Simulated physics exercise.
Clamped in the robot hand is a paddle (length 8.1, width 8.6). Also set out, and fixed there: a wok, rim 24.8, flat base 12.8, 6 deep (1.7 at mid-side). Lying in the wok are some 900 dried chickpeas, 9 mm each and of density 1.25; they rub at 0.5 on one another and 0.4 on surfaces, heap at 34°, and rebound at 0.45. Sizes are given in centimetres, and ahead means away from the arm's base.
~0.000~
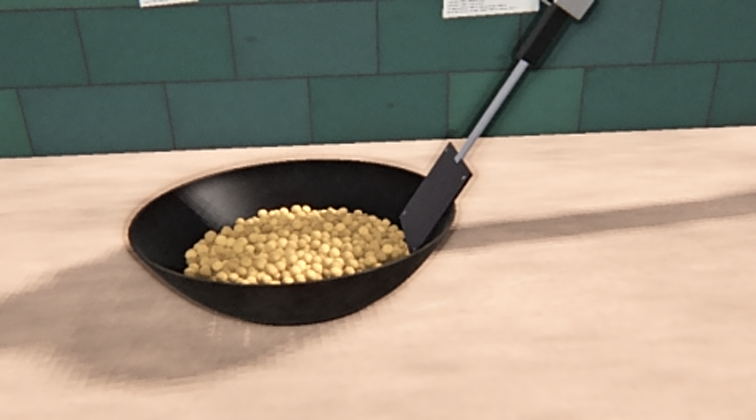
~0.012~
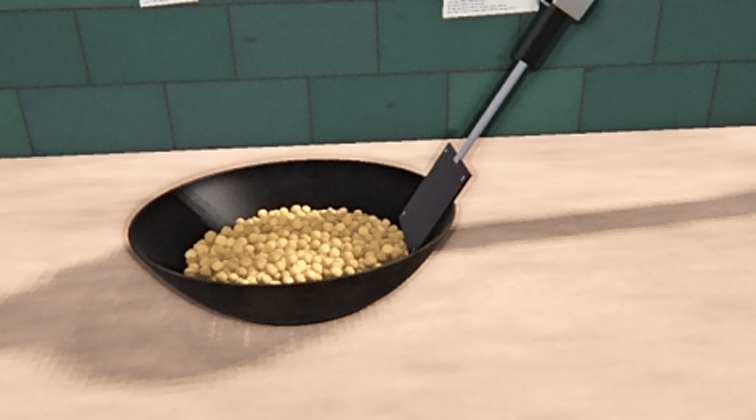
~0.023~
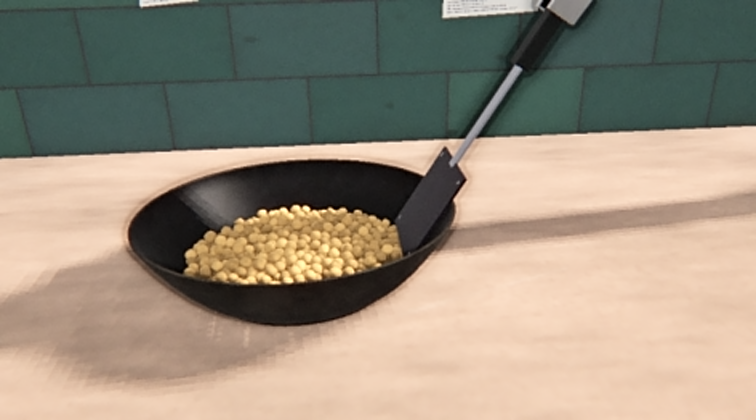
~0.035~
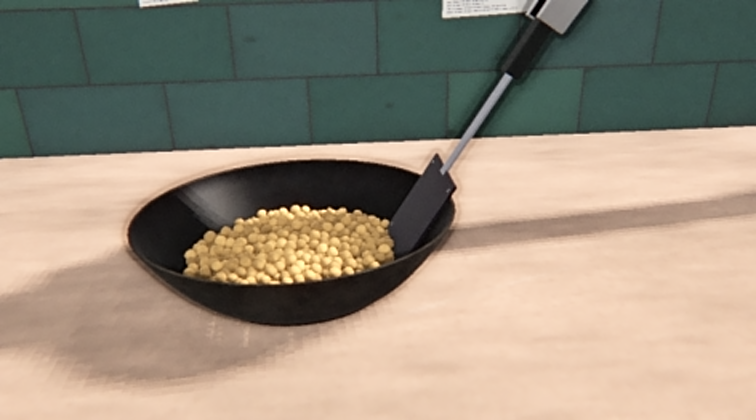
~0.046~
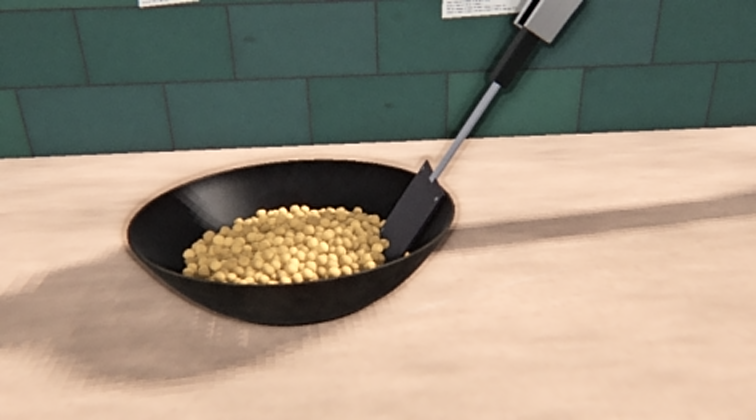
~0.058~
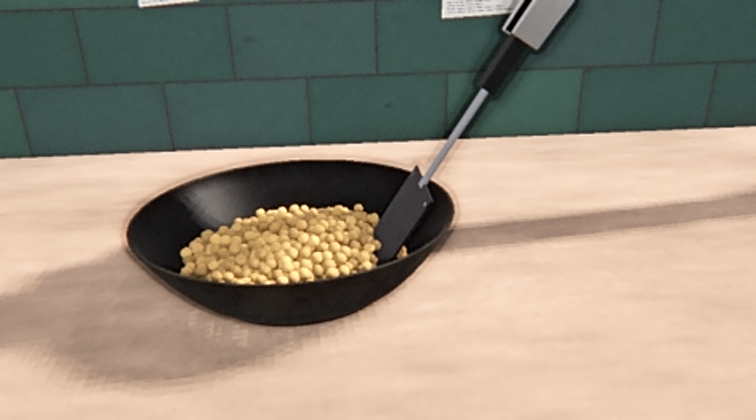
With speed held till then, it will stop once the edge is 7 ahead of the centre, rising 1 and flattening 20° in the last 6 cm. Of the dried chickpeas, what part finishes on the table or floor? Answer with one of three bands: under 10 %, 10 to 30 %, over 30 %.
Under 10 %.
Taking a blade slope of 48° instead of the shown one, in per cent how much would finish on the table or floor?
That would leave close to 5 per cent on the table or floor.
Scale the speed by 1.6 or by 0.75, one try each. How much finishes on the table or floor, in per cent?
First try around 15 %, second try around 0 %.
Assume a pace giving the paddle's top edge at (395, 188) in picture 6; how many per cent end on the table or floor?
I'd say around 20 per cent.
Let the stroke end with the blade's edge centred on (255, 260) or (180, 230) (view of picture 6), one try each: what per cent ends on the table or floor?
Respectively about 0 and 35 percent end on the table or floor.
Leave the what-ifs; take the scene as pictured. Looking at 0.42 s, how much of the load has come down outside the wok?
Estimate: About 5 percent.
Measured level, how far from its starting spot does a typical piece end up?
Roughly 4 centimetres.
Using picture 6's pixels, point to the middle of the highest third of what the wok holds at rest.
The centre sits close to (191, 230).
After 0.12 s, sloping 57°, highest piece 6 above the table; 900 in the wok.
After 0.18 s, sloping 50°, highest piece 6 above the table; 900 in the wok.
After 0.42 s, sloping 37°, highest piece 7 above the table; 847 in the wok, 34 on the table or floor, 19 on the blade or in flight.
After 1.47 s, sloping 37°, highest piece 7 above the table; 840 in the wok, 60 on the table or floor.
At rest, 840 in the wok, 60 on the table or floor. That is 7 % on the table or floor.
